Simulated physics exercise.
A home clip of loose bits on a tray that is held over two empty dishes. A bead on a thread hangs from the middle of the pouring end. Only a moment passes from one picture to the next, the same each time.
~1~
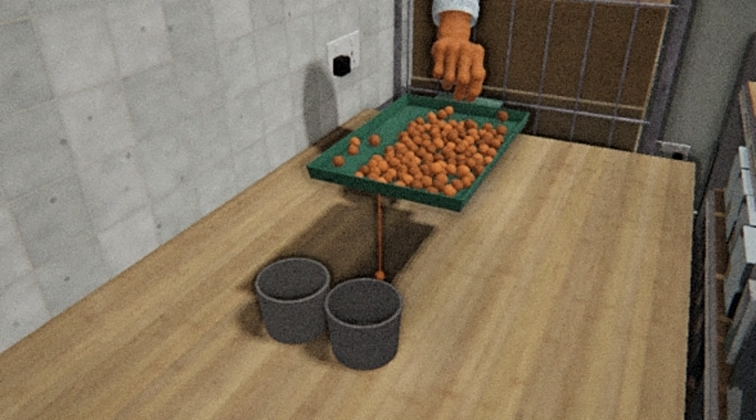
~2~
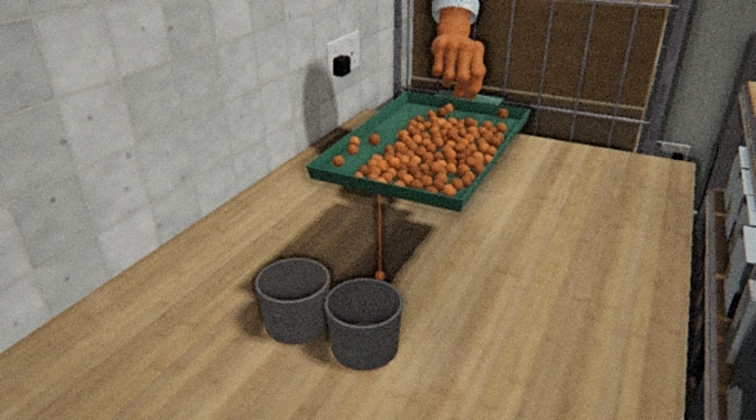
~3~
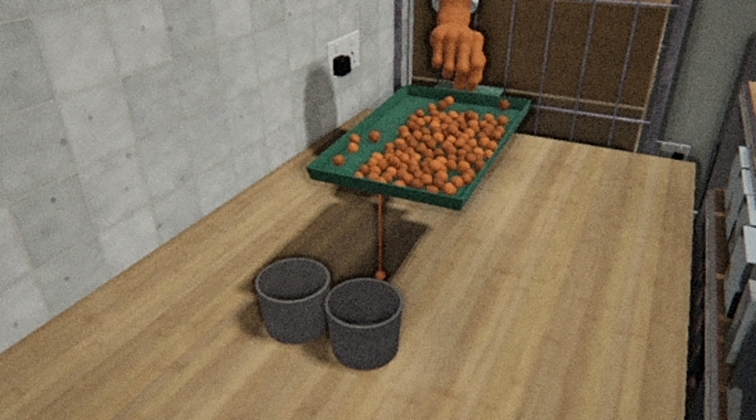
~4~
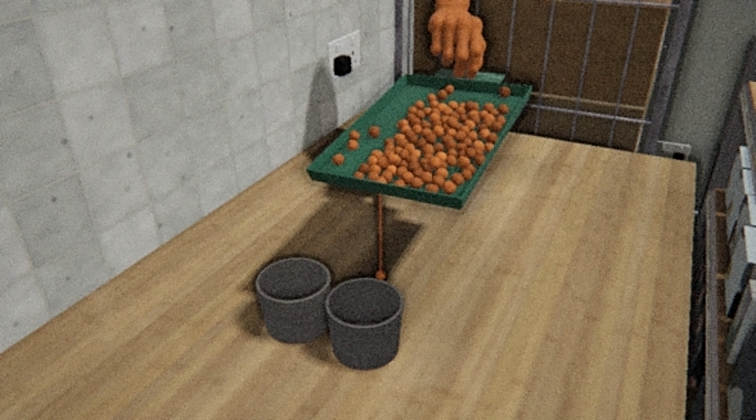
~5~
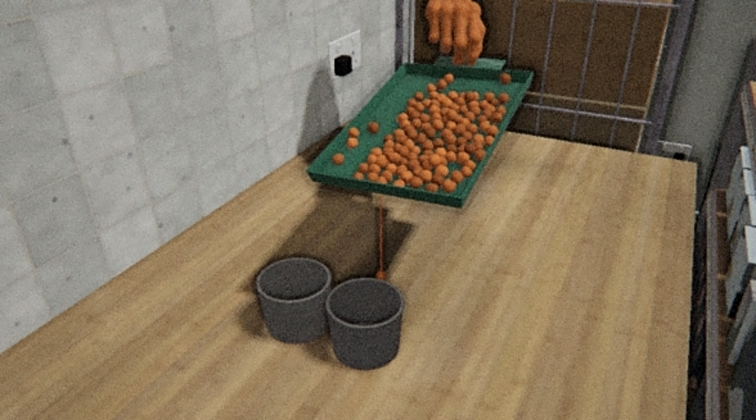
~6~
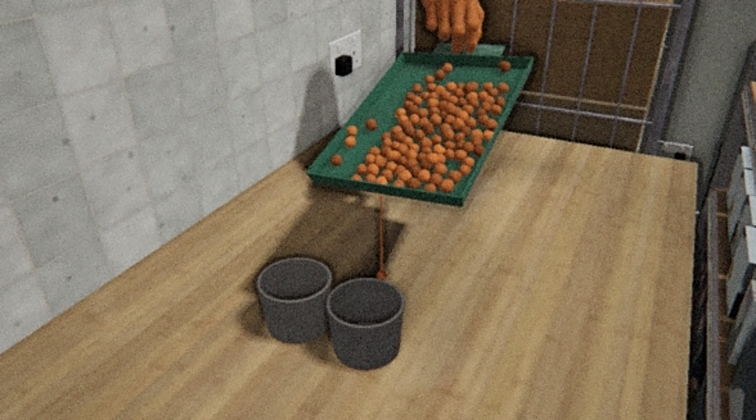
On a wooden counter, a hand gradually raising the far end of a green tray of orange-brown balls above two empty grey cups.
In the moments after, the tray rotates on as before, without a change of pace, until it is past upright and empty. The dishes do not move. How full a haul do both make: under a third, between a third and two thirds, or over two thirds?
Caught overall: From one third to two thirds.
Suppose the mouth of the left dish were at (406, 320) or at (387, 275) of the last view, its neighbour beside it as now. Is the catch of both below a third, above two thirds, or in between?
In turn: Under a third; below one third.
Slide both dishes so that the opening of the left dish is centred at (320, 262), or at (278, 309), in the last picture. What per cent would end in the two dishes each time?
In turn 20 and 40 in a hundred.
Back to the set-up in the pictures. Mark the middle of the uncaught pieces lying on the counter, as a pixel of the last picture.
At about (290, 412).
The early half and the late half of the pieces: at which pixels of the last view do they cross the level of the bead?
First near (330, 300), later near (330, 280).
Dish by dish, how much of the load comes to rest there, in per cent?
Left dish: 30 %, right dish: 30 %.
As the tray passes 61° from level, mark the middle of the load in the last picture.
At about (381, 136).
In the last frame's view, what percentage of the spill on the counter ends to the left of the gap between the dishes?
Roughly 60 in a hundred.
Shortly afterwards, tray tipped steeply; all but a few on the tray; only a few in the right dish; only a few in the air.
Next, tray tipped past a quarter turn; the bulk on the tray; only a few in the right dish; only a few in the left dish; only a few outside both; near a quarter in the air.
Some moments later, tray tipped past a quarter turn; near a quarter in the right dish; near a third in the left dish; near half outside both.
In the end, tray tipped past a quarter turn; near a quarter in the right dish; near a third in the left dish; near half outside both.
